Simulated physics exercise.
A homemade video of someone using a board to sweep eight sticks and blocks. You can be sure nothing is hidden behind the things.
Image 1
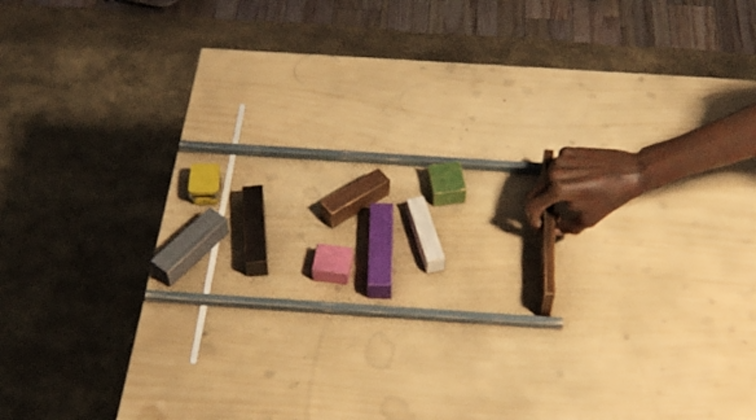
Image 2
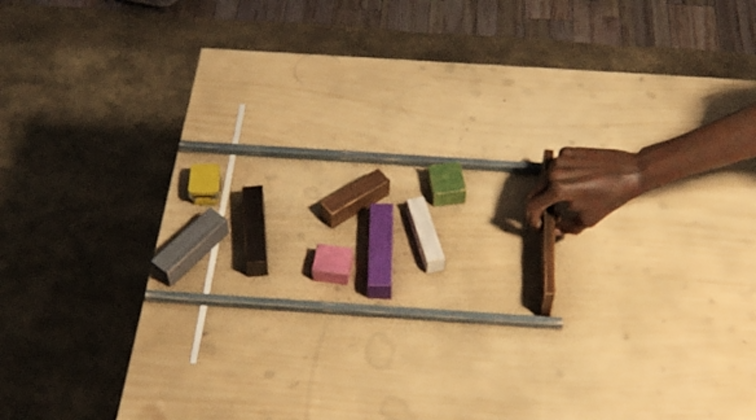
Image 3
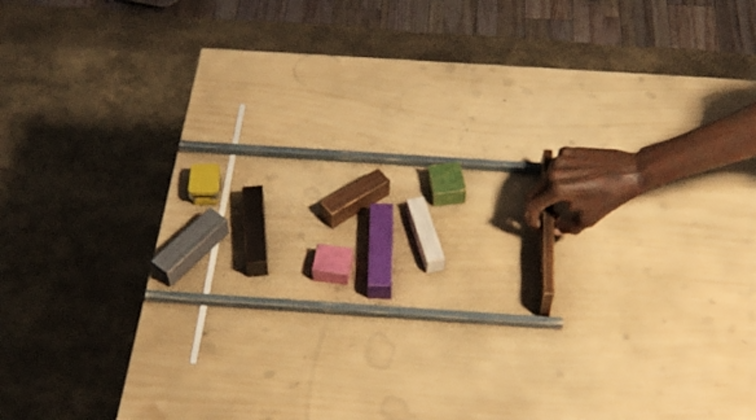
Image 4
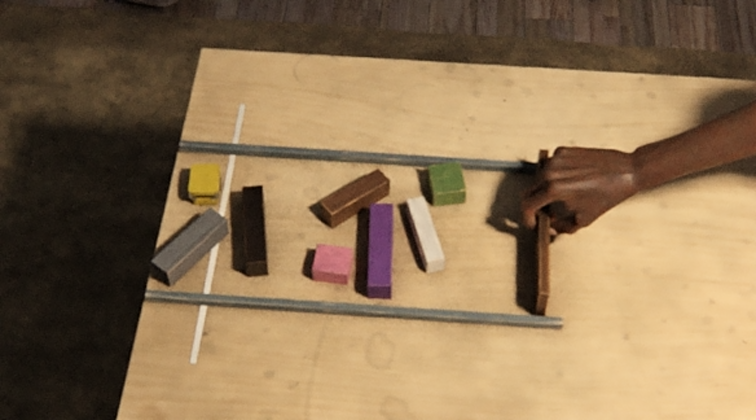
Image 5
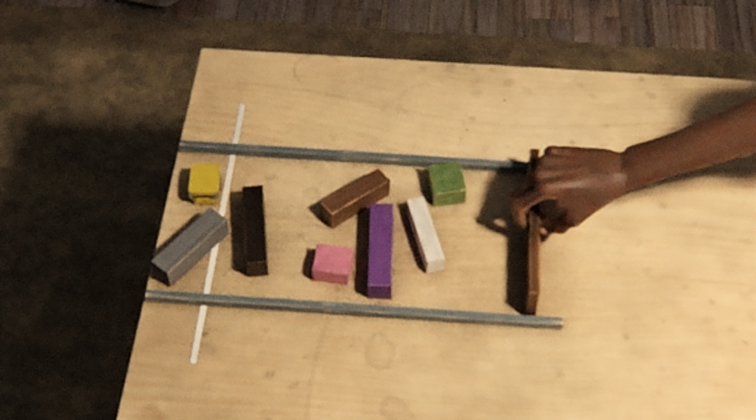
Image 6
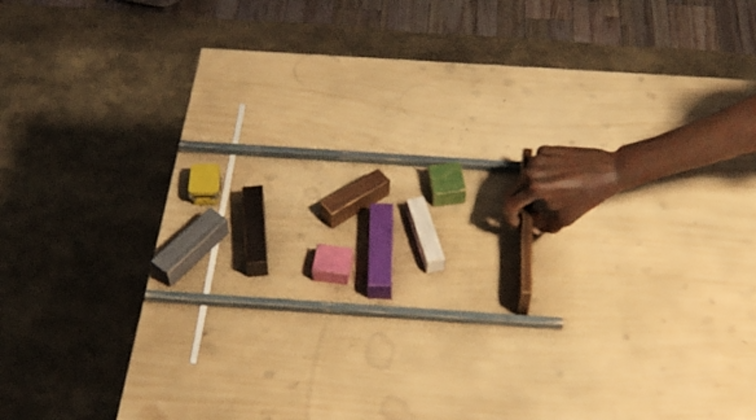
A hand holding a brown board upright between two rails, then sliding it slightly left toward eight still, scattered coloured blocks.
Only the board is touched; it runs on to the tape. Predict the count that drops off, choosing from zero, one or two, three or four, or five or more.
The push clears three or four off the end, I'd bet.
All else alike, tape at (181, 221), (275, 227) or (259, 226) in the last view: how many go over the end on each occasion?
Per try: 6; 0; 1.
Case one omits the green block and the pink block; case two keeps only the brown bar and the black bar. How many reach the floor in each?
In the first try 2, in the other 1.
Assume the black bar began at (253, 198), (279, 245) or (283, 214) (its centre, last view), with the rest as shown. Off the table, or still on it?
The black bar drops off; is lost; is lost.
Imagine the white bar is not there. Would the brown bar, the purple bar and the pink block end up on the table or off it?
I'd say the brown bar stays where it is, the purple bar stays where it is, and the pink block stays where it is.
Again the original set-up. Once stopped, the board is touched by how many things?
Tally at the end: 2.
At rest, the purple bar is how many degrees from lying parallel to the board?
It is near 0° out of line.
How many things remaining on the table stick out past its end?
My count gives 2.
A little later, none off yet; grey stick at rest near (191, 247); yellow case at rest near (206, 185); black bar at rest near (255, 230).
When it is over, the number that fall off is three or four; down, black bar, yellow case and grey stick.
